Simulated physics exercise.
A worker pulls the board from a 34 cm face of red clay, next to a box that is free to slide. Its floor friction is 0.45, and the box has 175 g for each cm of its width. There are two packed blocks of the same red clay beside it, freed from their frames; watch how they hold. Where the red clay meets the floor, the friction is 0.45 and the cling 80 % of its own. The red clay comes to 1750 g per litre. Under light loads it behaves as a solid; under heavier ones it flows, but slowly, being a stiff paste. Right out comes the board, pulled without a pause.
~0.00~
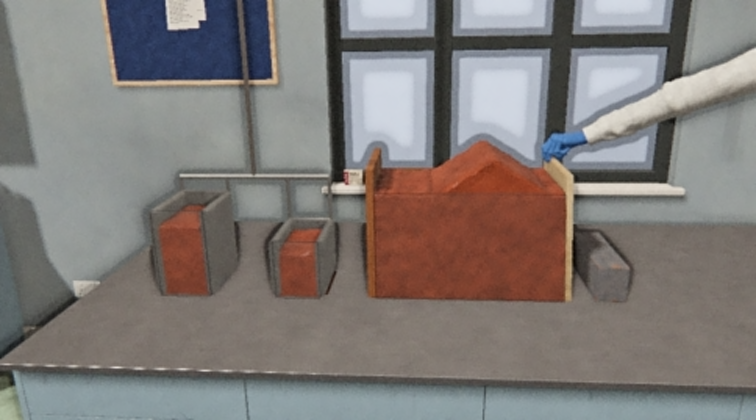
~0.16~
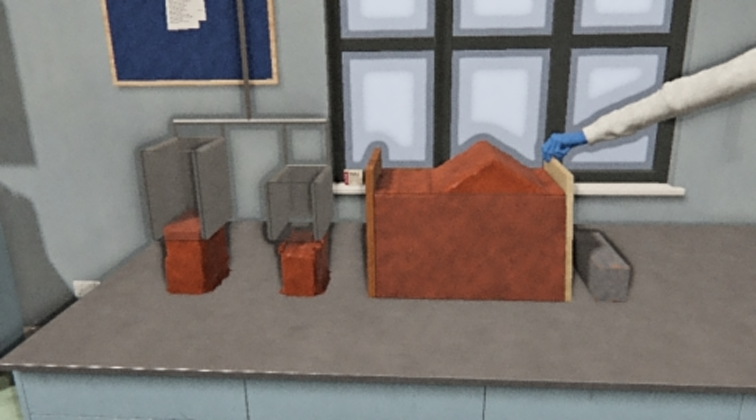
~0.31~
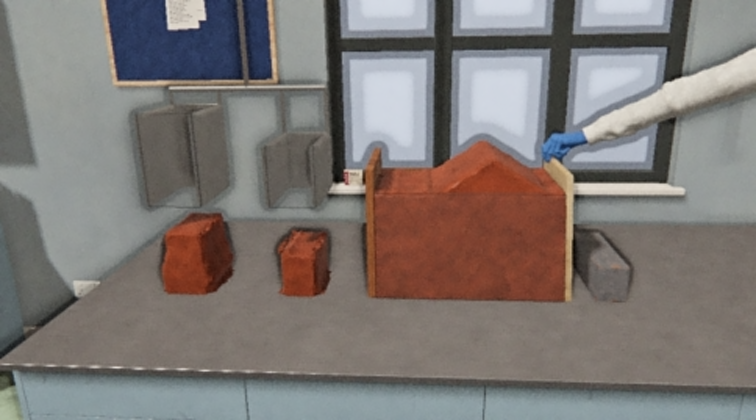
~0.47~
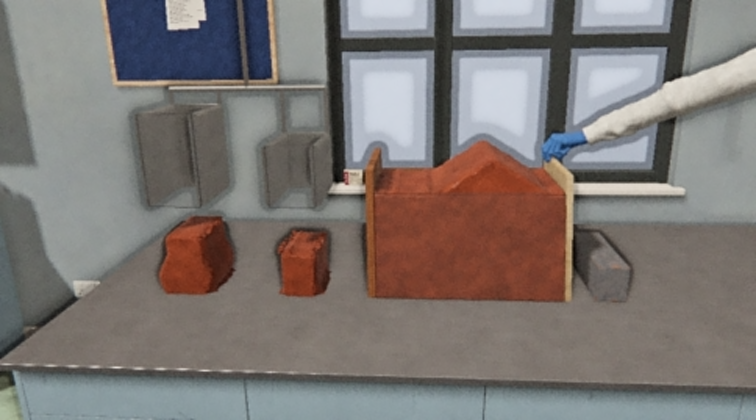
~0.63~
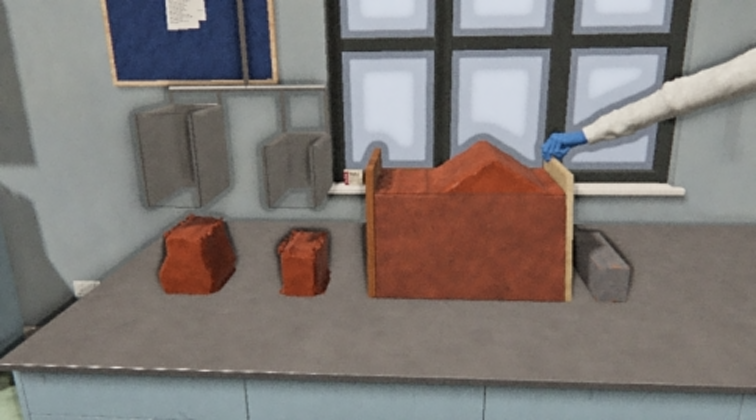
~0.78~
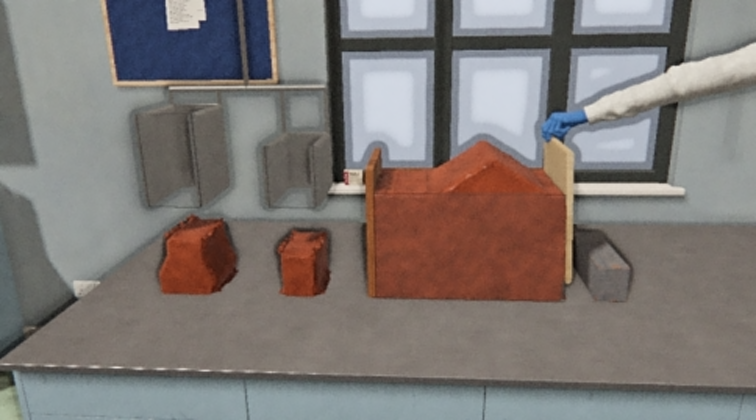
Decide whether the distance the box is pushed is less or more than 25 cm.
The distance the box is pushed ends up shorter than 25 cm.
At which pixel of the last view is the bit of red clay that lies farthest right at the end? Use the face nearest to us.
Roughly at the pixel (624, 288).
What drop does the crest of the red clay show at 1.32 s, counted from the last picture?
I'd put it at close to 4.0 cm.
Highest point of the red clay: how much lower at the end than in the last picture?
9.0 cm.
By 1.03 s, the box has not moved.
By 1.32 s, the box has not moved.
By 1.62 s, the box has been pushed 6.1 cm.
By 1.91 s, the box has been pushed 8.1 cm.
By 1.96 s, at the end, the box has been pushed 8.1 cm.
